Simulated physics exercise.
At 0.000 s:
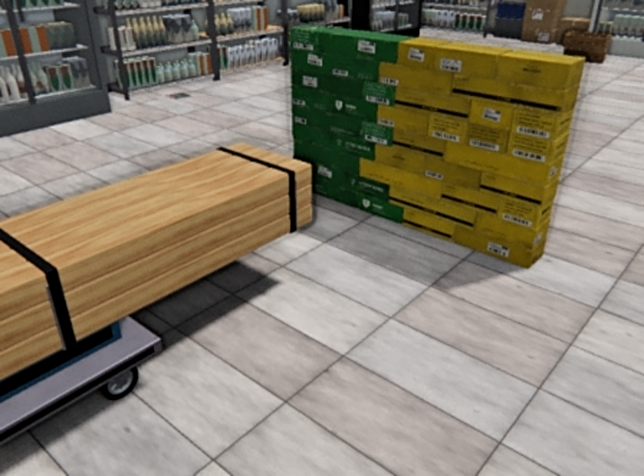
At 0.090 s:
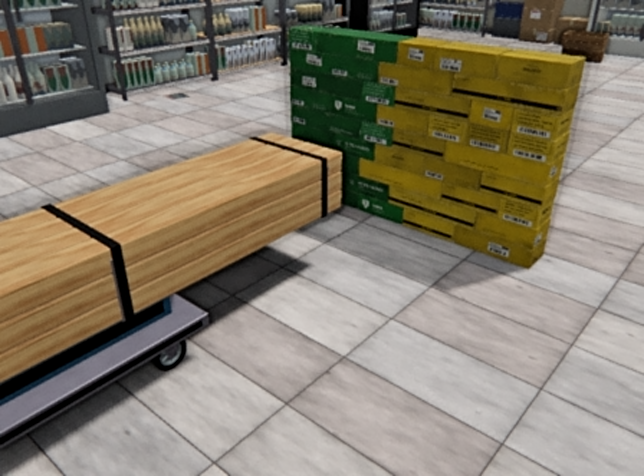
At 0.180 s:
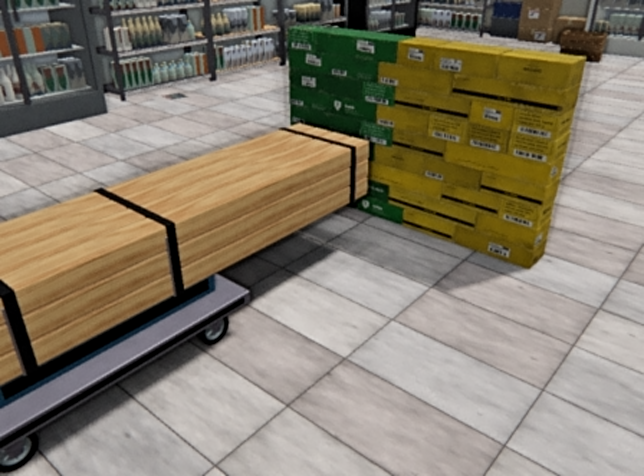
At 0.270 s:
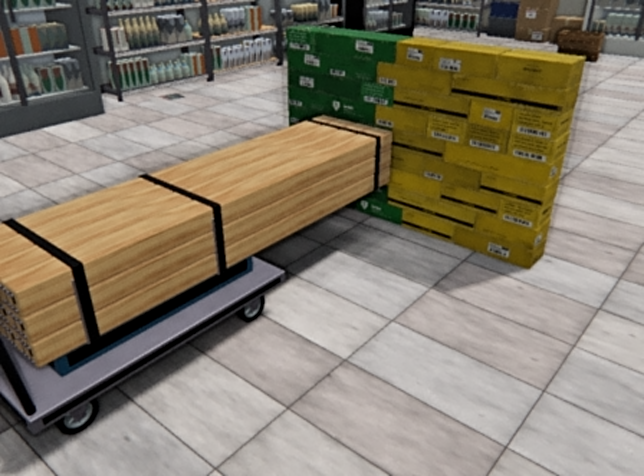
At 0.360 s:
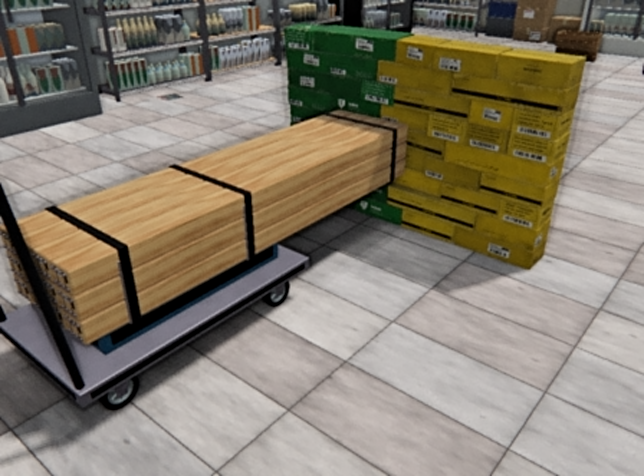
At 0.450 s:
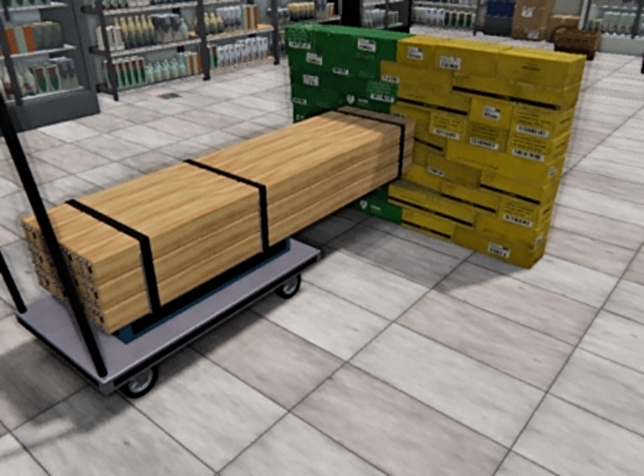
A flat trolley carrying a long, strapped load of wood rolled in from the left across the tiled floor, until the load's front end pushed slightly into a wall of green and yellow boxes.
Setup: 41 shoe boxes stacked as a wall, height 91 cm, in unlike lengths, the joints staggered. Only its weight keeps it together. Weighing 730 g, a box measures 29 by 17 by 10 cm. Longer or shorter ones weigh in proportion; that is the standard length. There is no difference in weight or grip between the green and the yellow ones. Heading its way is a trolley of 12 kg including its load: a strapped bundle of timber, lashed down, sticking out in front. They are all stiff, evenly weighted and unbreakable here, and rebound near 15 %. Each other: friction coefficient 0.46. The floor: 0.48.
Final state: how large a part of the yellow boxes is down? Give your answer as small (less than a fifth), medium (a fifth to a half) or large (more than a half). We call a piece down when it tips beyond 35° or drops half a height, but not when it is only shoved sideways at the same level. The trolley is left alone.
Large - more than a half.
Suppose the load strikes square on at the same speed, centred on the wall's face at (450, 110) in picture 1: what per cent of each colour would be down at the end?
Then green would be 20 per cent down and yellow 40 per cent.
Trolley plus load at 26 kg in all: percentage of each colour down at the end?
Down by colour: Green 90, yellow 70 per cent.
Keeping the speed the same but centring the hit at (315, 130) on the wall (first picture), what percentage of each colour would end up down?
Then green ends 60 per cent down and yellow 0 per cent.
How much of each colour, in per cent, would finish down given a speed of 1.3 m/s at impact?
Green 0%, yellow 0%.
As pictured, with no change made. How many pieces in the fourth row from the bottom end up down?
5.
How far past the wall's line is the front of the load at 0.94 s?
It has gone roughly 20 centimetres beyond.
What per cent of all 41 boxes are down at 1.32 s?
At that instant, 85 percent.
After 0.94 s, load 20 cm past the wall's line, stopped; 1 of the 24 yellow boxes down (4 of 41 in all colours); top yellow box 20° from how it stood; top green box 21° from how it stood.
After 1.32 s, load 21 cm past the wall's line, stopped; 20 of the 24 yellow boxes down (34 of 41 in all colours); top yellow box 66° from how it stood, 56 cm lower; top green box 64° from how it stood, 47 cm lower.
In the end (2.6 s), load 21 cm past the wall's line, stopped; 20 of the 24 yellow boxes down (34 of 41 in all colours); top yellow box upside down; top green box upside down. That is 83 per cent. From the last view, middles, top yellow box near (568, 156), top green box near (395, 119).
